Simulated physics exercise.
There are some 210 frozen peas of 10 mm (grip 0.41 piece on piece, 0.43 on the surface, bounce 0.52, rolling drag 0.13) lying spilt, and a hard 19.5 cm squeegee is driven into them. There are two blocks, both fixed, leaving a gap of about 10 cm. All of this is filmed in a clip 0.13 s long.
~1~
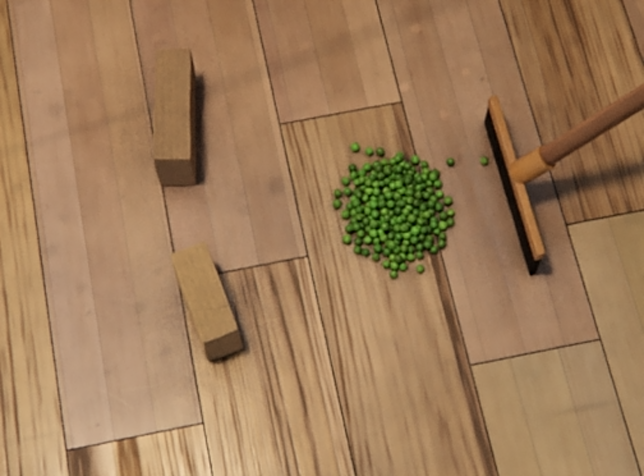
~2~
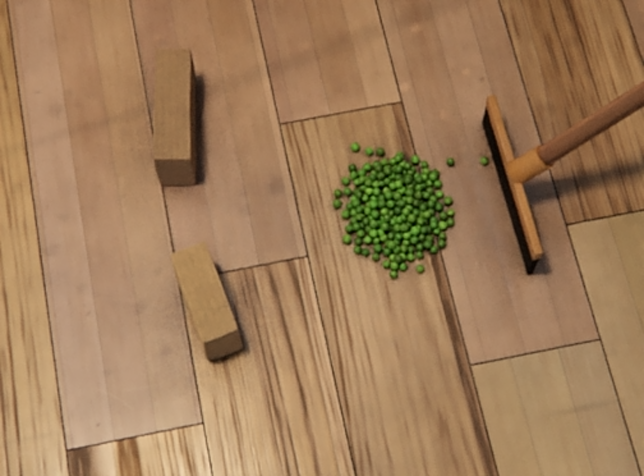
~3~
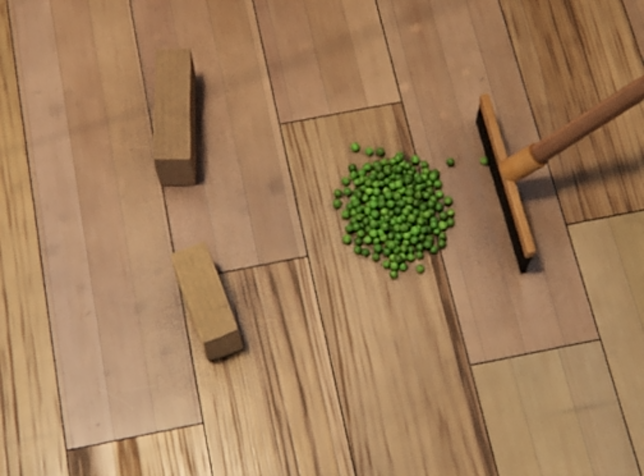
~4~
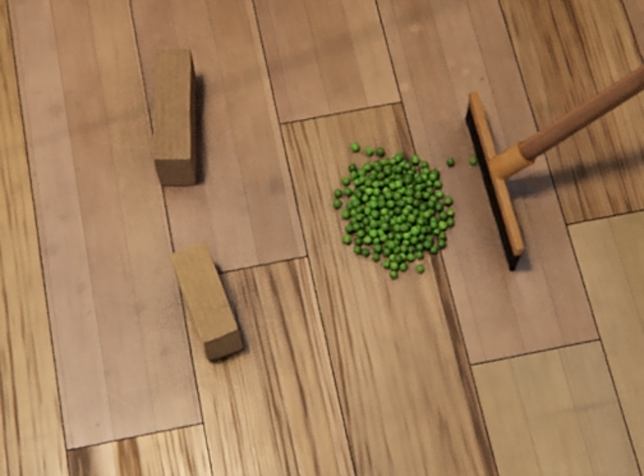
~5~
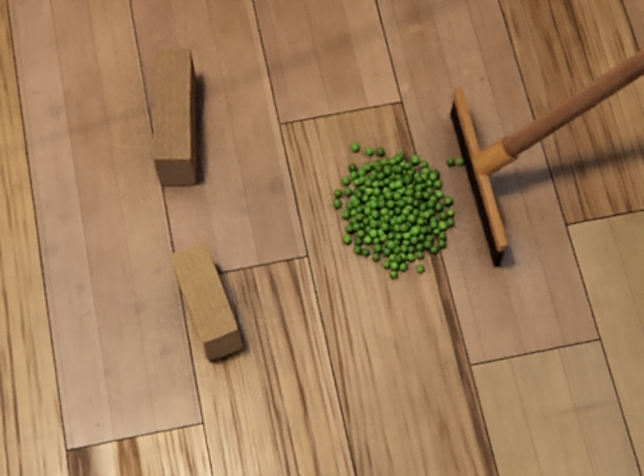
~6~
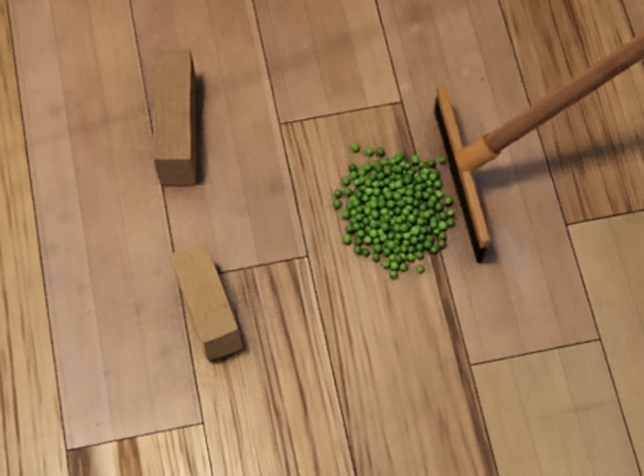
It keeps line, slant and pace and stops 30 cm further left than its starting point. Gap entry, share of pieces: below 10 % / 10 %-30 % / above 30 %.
It is going to be a respectable showing at the gap.
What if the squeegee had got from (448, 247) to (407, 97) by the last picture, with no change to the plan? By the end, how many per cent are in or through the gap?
Through 40.
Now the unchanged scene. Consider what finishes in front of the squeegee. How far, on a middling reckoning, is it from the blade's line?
3 cm.
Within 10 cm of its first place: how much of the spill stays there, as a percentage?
About 15 per cent.
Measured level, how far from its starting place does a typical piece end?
Estimate: Approx. 20 cm.
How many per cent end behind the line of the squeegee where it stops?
It comes to about 25 per cent.
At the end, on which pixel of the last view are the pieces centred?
It settles with its middle around (226, 220).
Then, 0.21 s after the last picture, squeegee 22 cm from its start, spill 21 cm wide; held up before the blocks 100 %.
Then, 0.42 s after the last picture, squeegee 33 cm from its start, spill 26 cm wide; in or through the gap 10 %, held up before the blocks 90 %.
Then, 0.60 s after the last picture, squeegee 33 cm from its start, spill 27 cm wide; in or through the gap 20 %, held up before the blocks 80 %.
In the end, in or through the gap 20 %, round the near block 0 %, round the far block 0 %, held up before the blocks 80 %.
